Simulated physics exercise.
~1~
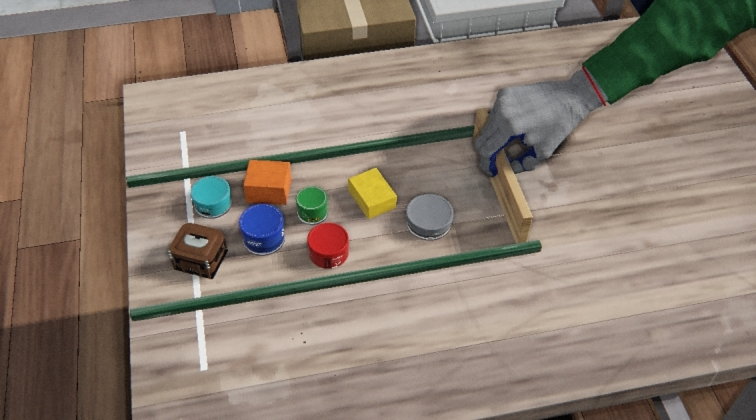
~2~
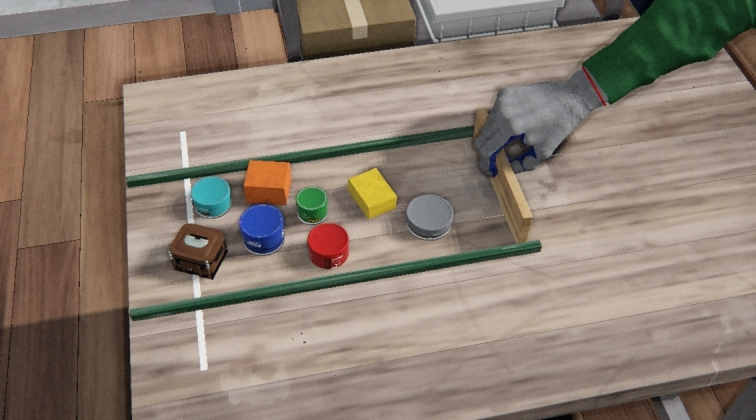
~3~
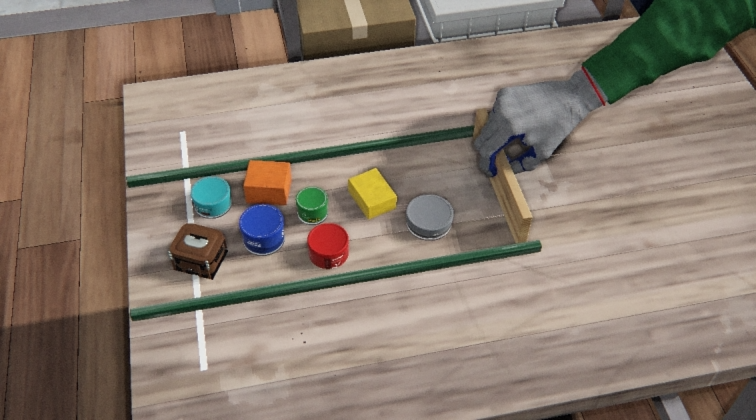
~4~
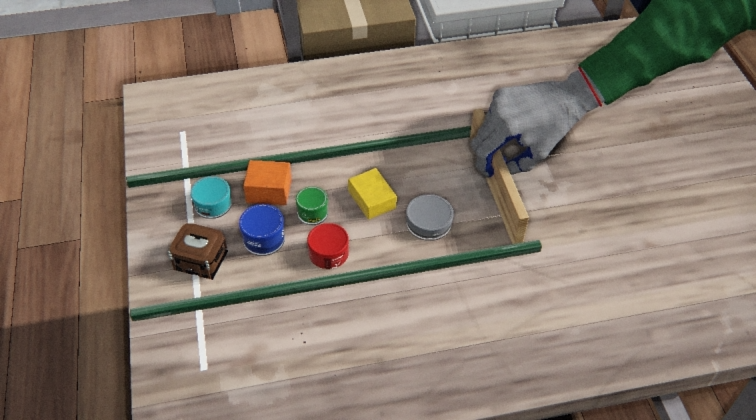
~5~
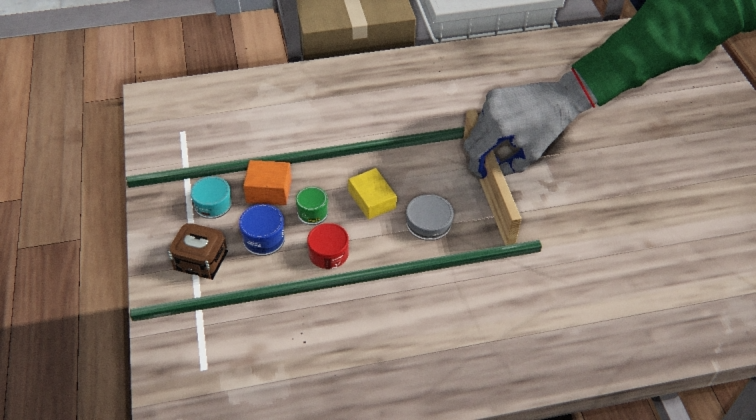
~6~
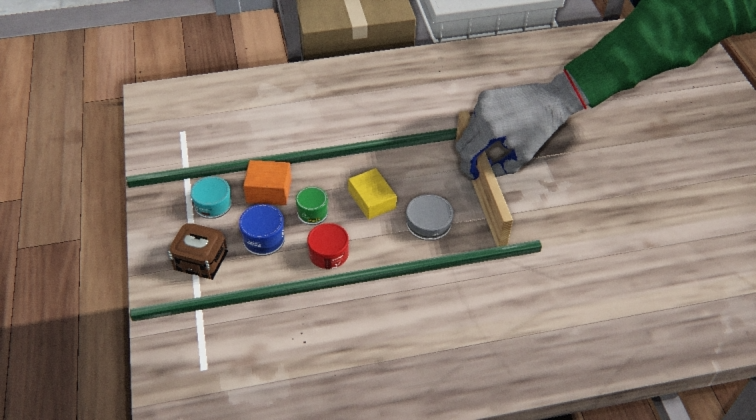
Gloved hand holding a wooden board between two green rails, then sliding it slightly left towards eight small, motionless pots and blocks.
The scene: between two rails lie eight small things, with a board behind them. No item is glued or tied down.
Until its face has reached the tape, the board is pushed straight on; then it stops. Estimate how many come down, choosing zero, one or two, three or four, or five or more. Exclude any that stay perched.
What falls is three or four pieces.
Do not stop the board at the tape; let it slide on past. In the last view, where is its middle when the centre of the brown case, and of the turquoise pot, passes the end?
For the brown case at (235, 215), for the turquoise pot at (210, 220).
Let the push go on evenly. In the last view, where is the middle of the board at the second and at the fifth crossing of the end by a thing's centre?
At (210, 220) for the second, at (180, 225) for the fifth.
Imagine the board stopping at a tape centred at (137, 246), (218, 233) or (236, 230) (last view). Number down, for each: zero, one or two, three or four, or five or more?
In order: Five or over, one to two, none.
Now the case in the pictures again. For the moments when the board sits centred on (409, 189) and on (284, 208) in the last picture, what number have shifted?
I get 1 at the one place and 8 at the other.
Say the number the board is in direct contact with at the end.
The answer is 2.
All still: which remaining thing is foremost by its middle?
That's the red tub.
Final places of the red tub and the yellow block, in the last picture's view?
In the last picture they sit at about (135, 289) and about (174, 223).
Early on, none off yet; brown case at rest near (199, 251); turquoise pot at rest near (212, 198); blue pot at rest near (263, 230).
Finally, the number that fall off is three or four; lost, blue pot, turquoise pot and brown case.
